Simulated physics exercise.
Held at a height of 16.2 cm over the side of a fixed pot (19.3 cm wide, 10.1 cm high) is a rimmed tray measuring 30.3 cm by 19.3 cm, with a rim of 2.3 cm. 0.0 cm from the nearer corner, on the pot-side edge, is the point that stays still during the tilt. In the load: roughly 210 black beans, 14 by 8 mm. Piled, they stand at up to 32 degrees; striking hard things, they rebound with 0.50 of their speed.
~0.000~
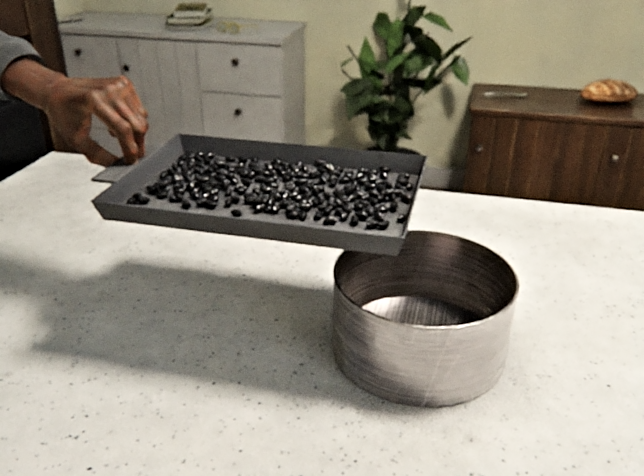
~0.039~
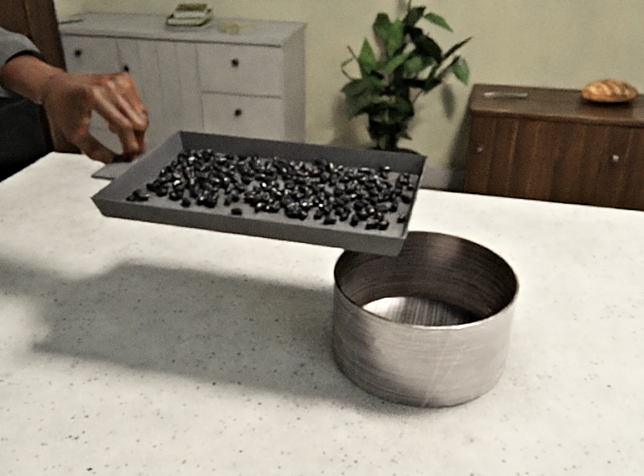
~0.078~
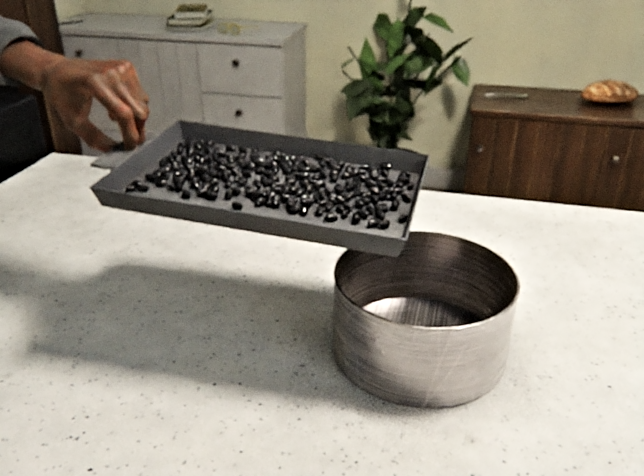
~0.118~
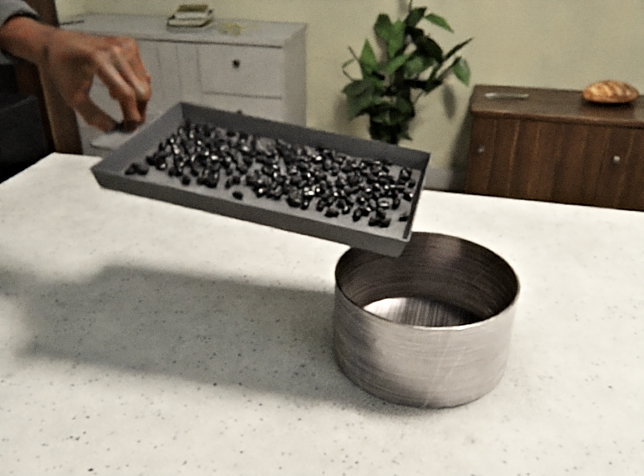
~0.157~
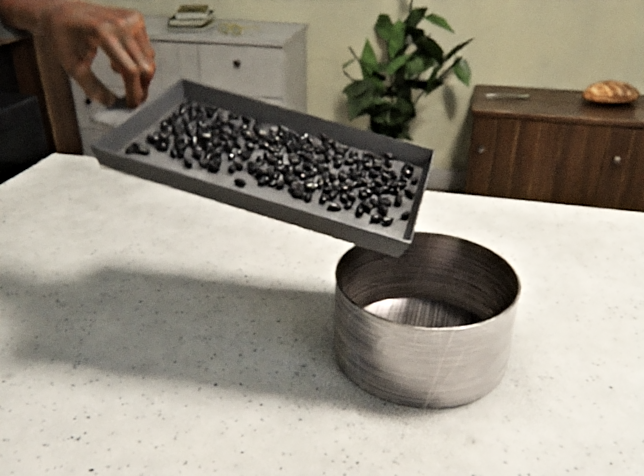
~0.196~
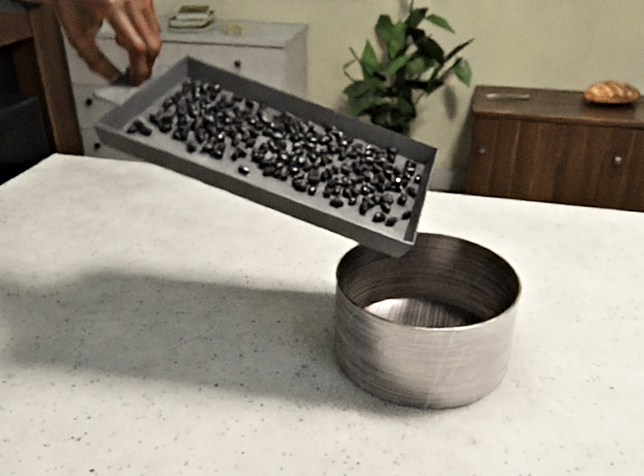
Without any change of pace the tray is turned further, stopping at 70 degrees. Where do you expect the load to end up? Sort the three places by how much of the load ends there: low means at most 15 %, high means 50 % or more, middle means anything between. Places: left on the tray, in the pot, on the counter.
Tray - middle, pot - middle, counter - middle.
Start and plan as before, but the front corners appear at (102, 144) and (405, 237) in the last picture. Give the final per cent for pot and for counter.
The pot gets 45 and the counter 10.
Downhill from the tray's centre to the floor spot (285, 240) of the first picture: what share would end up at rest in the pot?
I'd say close to 0 %.
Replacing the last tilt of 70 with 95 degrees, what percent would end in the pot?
You'd end up with some 55 % in the pot.
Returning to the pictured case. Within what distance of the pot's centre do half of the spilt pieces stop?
I'd say around 26 centimetres.
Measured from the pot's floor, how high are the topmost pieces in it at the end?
Roughly 1.5 cm up.
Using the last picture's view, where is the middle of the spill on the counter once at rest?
Centre of spill: Around pixel (608, 456).
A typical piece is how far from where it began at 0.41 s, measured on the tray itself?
By then it sits near 3 cm from where it began.
After 0.41 s, tilt 44 degrees; the tray holds 100 %, the pot 0 %.
Then, at 0.55 s, tilt 62 degrees; the tray holds 100 %, the pot 0 %.
After 0.82 s, tilt 70 degrees; the tray holds 35 %, the pot 20 %.
At rest (2.2 s), tray 30 %, pot 30 %, counter 35 %.
